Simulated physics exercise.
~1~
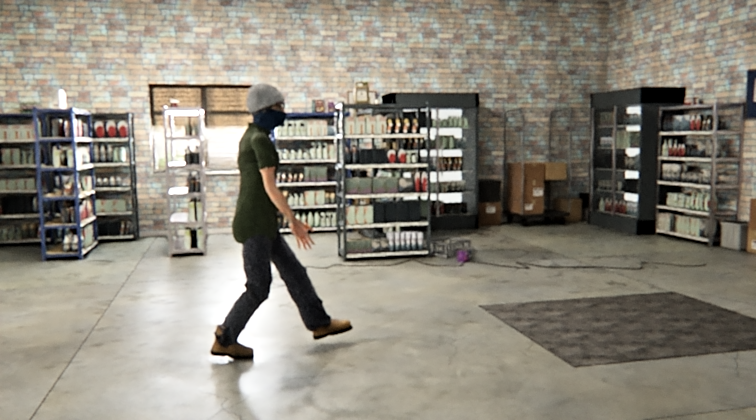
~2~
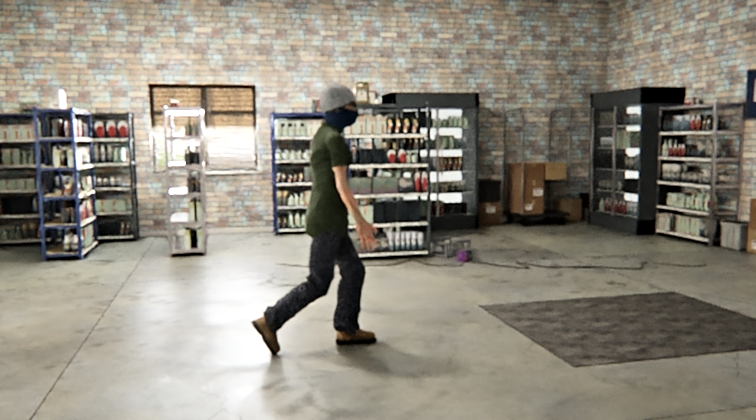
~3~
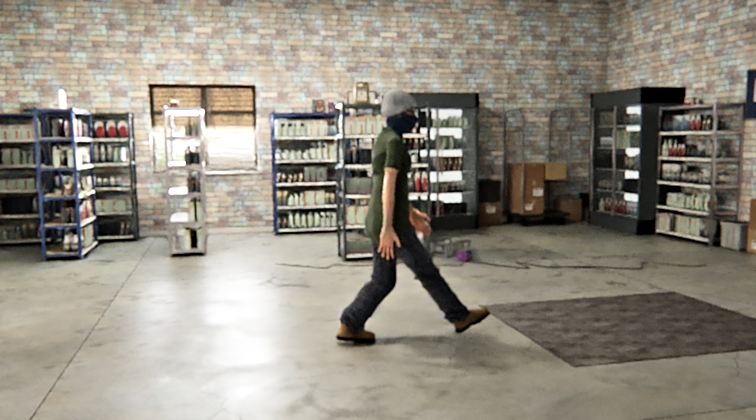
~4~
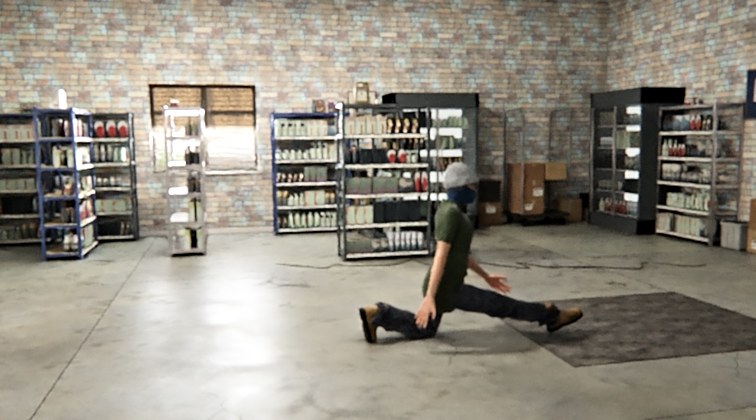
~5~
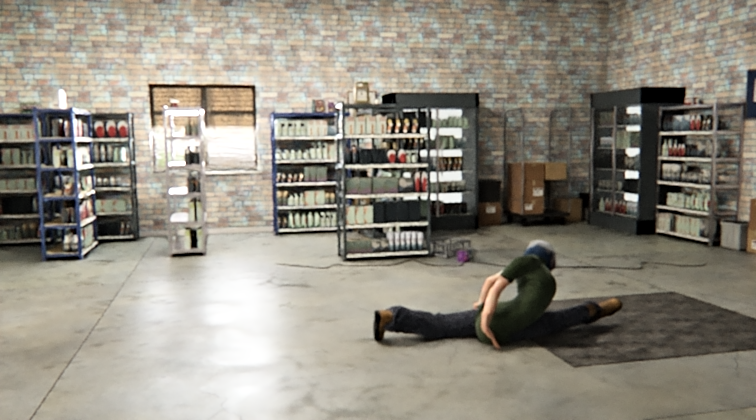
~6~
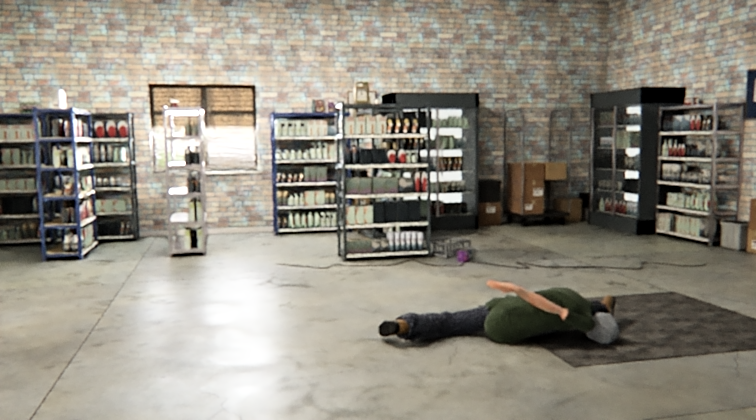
A person in a gray beanie, dark face covering and green shirt walked right across a concrete floor, sank into a wide split at the dark mat, then folded forward and ended lying flat with their head over the mat and hips short of it.
